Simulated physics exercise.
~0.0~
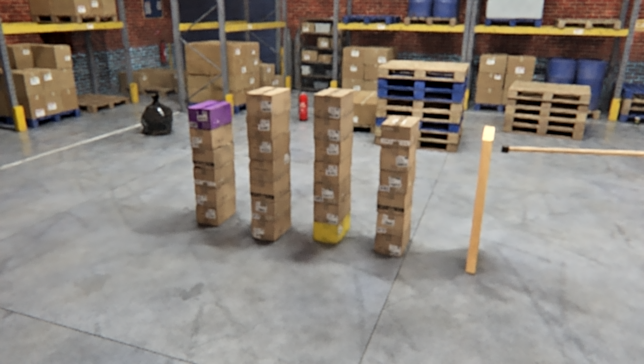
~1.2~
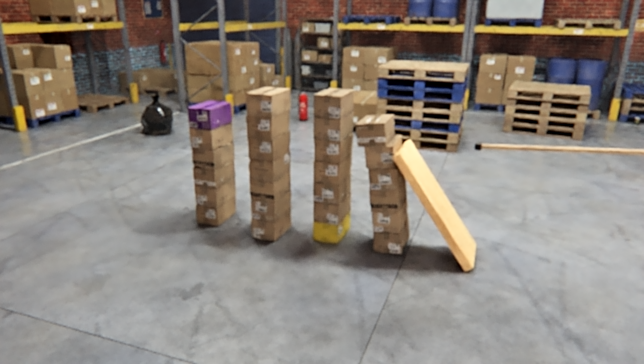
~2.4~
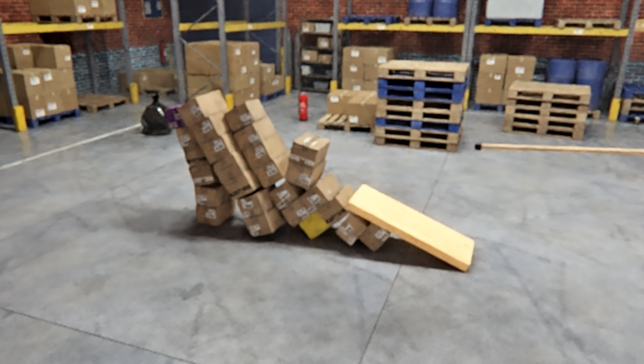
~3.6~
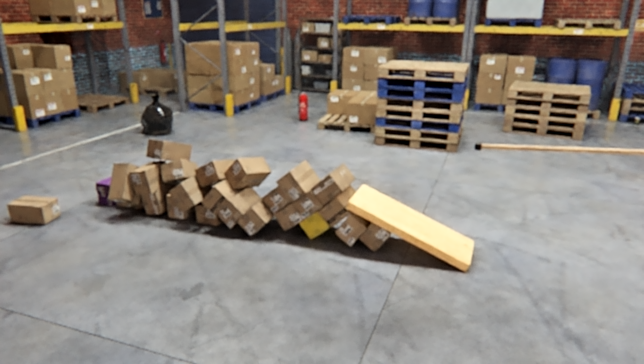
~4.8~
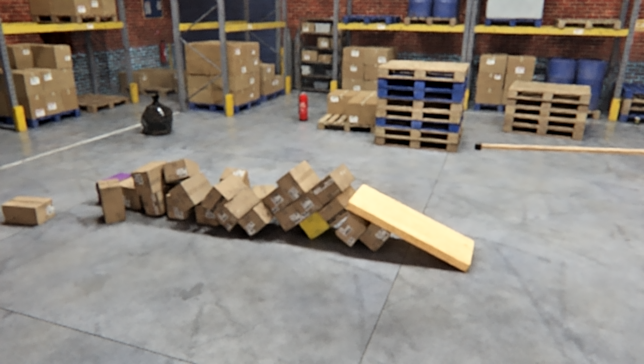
On a warehouse floor, four tall columns of brown parcels stand in a row, with a purple parcel topping the left one and a yellow one at the base of the third. A wooden board stands on end at the right, a pole reaching toward it from the side. The board tips left and leans into the nearest column as the pole lies farther back. The columns then topple leftward one after another, and the board slopes down with them. Parcels tumble into a long, low heap, one landing apart at far left, while the board rests slanted against the right end.
